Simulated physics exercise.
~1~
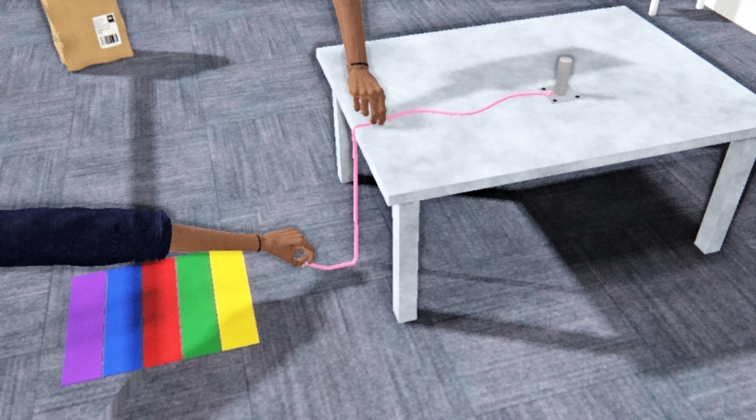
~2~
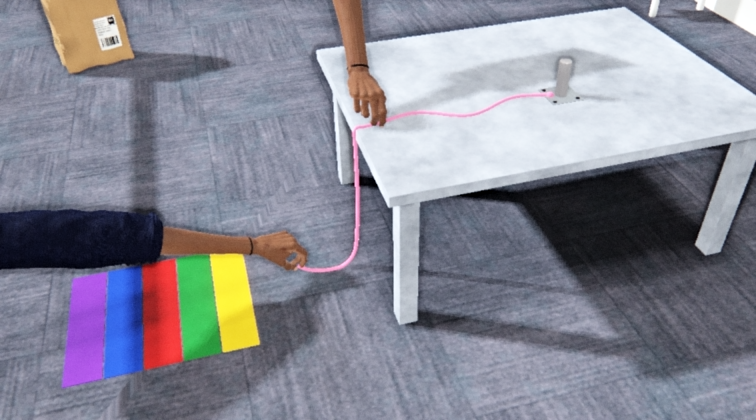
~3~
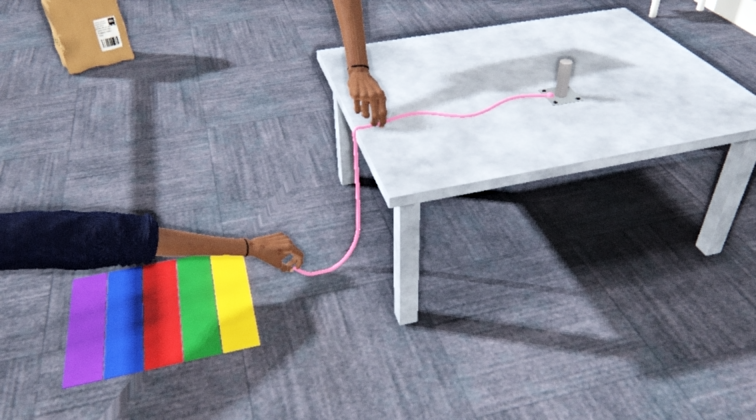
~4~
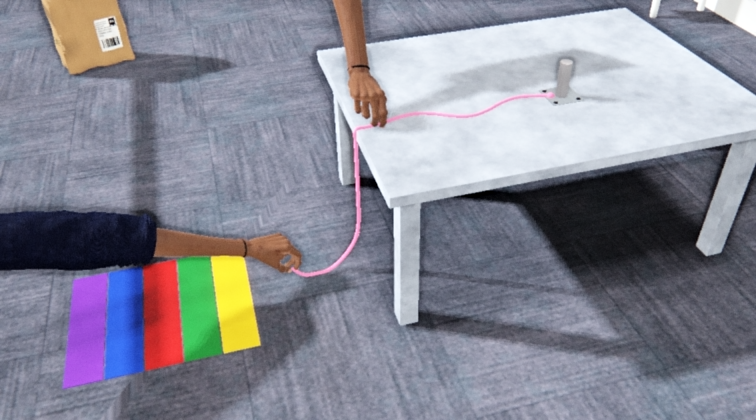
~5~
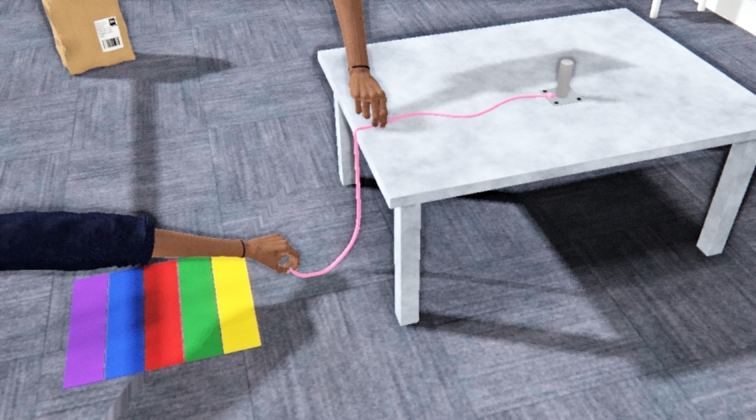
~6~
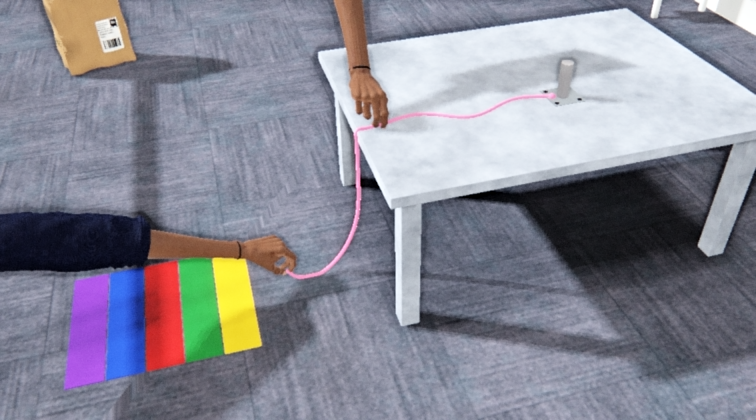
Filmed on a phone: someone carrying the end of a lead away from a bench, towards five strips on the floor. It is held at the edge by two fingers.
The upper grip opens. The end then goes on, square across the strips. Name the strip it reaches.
The green strip.
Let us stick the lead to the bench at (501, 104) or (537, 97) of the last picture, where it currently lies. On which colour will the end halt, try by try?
The end lands on green the first time and on green the second time.
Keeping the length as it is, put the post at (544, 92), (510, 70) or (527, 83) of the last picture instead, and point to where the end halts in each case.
Going through them in sequence: (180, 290), (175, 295) and finally (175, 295).
Early on, end near (259, 276); short of the strips.
Midway, end near (219, 284); over yellow.
At the end of the slack, end near (196, 289); over green. Over green.
